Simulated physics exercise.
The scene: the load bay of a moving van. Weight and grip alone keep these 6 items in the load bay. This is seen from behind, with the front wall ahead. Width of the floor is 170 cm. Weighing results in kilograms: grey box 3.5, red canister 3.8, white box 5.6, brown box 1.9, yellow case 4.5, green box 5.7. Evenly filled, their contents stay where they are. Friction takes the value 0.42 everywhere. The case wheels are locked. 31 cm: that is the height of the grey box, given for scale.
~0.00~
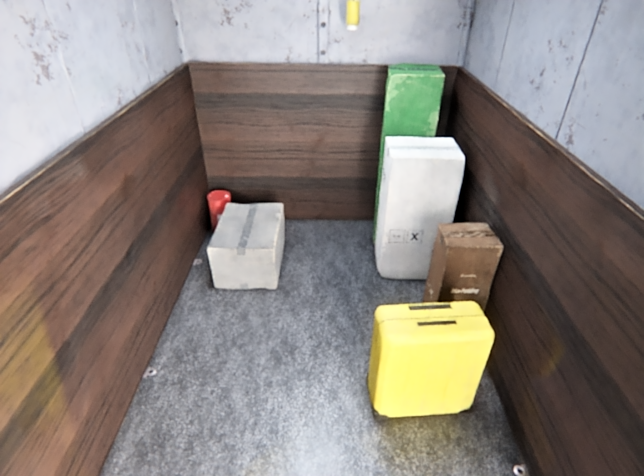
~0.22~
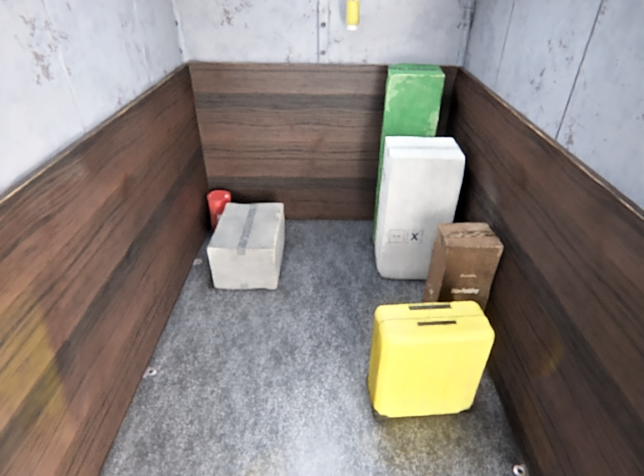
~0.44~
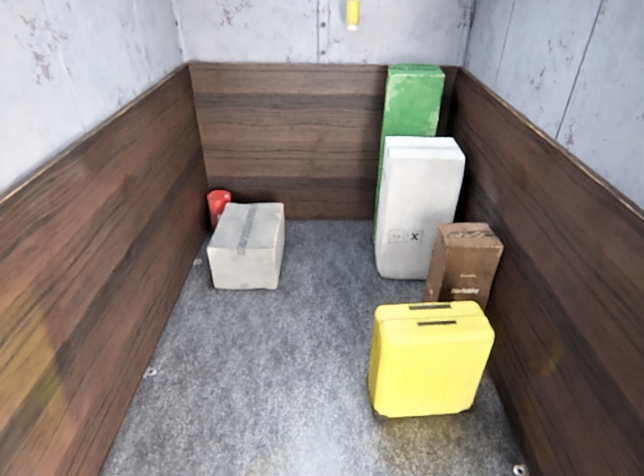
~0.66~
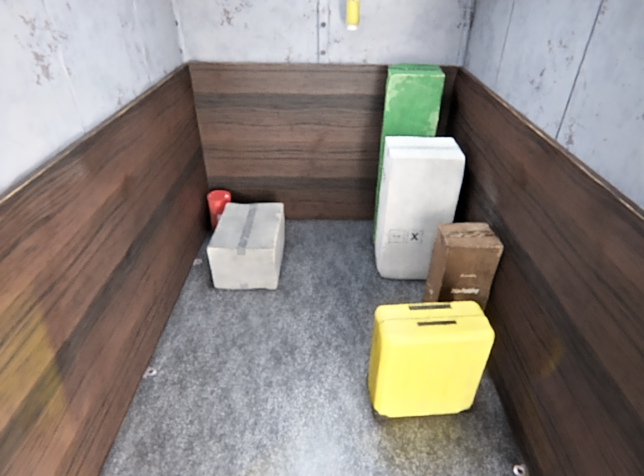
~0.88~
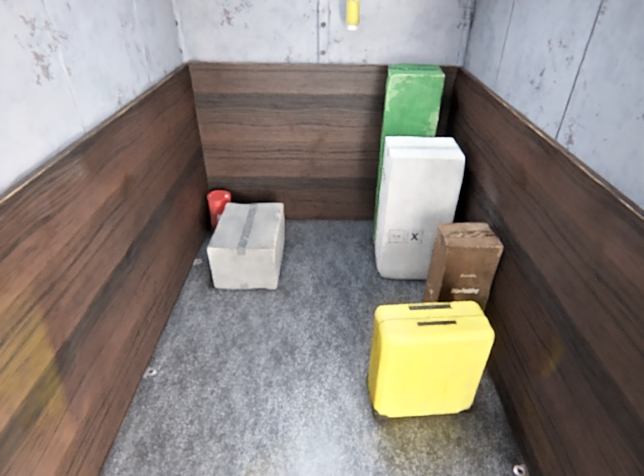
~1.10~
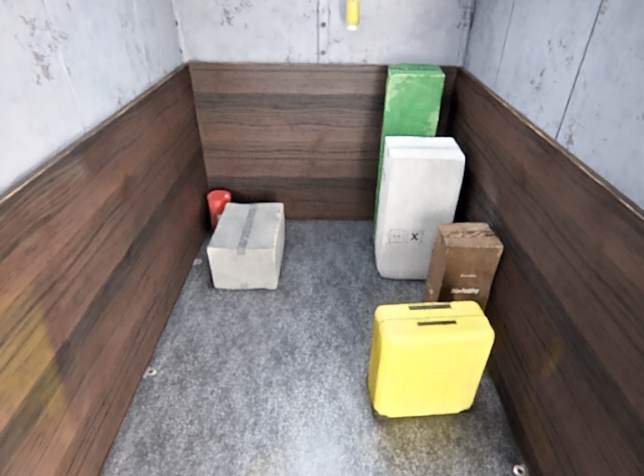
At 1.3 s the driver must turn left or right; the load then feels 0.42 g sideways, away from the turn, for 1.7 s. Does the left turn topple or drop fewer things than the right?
Yes.
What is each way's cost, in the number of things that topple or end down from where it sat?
With a left turn it's 0; with a right turn it's 2.
Turning left. At 3.30 s, no push.
In the end (6.0 s), all 6 under 15 cm from the start. In the last view, grey box near (251, 244), red canister near (221, 213).
Turning right instead, brown box and green box tipped over or down from where it sat, 2 of 6 in all.
